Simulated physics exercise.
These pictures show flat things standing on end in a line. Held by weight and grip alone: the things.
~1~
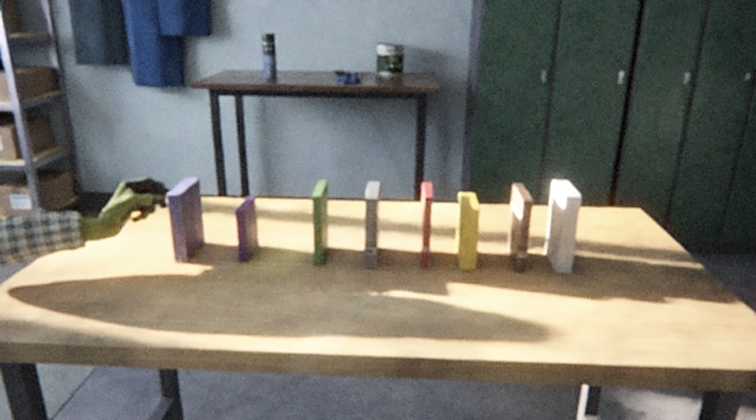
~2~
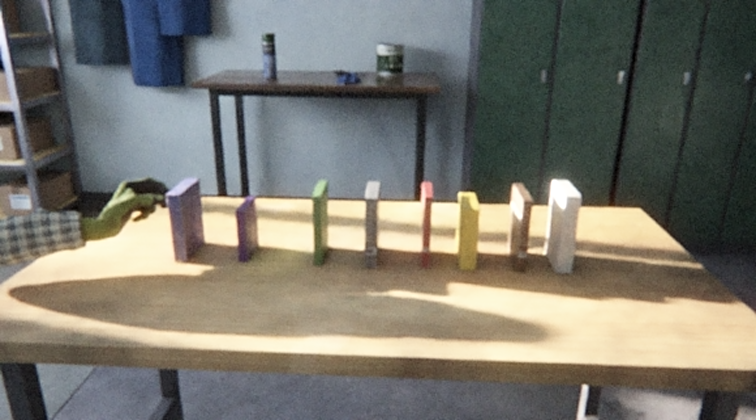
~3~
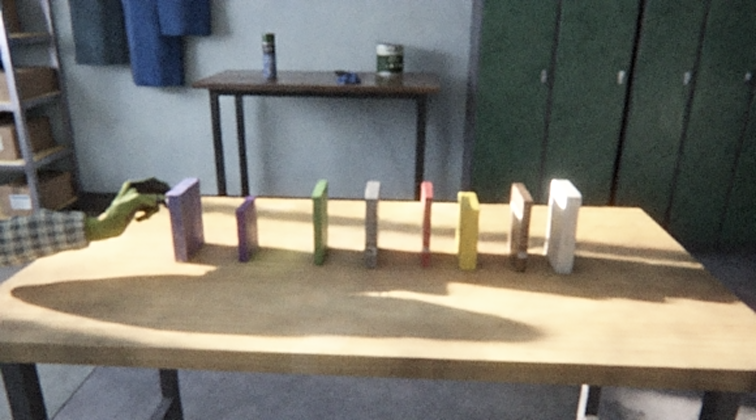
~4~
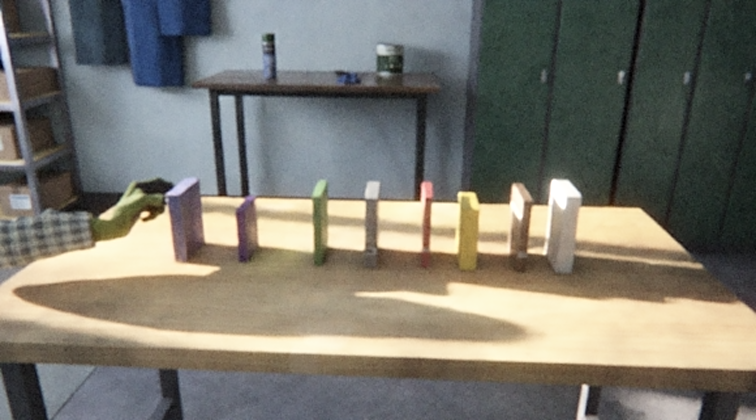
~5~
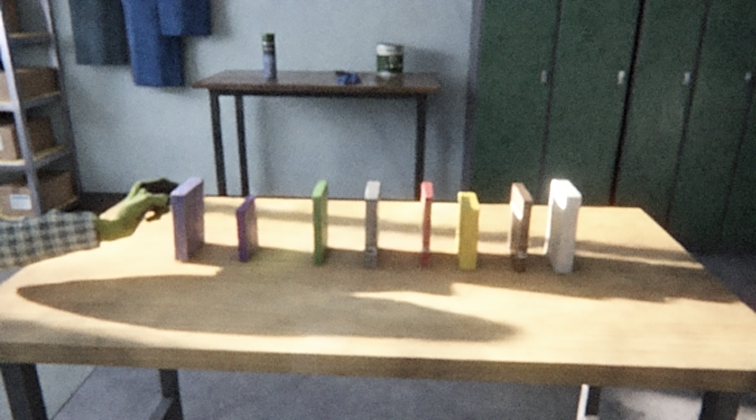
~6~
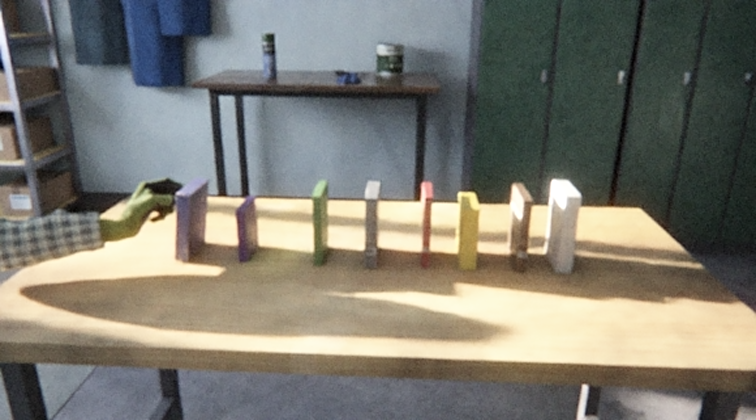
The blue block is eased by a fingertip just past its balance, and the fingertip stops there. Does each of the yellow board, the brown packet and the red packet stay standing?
Yellow board: Yes; brown packet: Yes; red packet: Yes.
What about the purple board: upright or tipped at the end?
The purple board goes down.
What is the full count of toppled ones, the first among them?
The count is 2.
Then, 0.30 s past the last view, blue block 42° over.
Then, 0.40 s past the last view, blue block 73° over; purple board rocked 44° from its first pose.
Then, 0.50 s past the last view, blue block 82° over; purple board on its side.
Then, 0.70 s past the last view, blue block 90° over; purple board on its side.
Finally, down or leaning hard on the table, purple board; the other 5 still in place. Final places as the last picture's camera would see them, yellow board near (468, 231), brown packet near (519, 227).
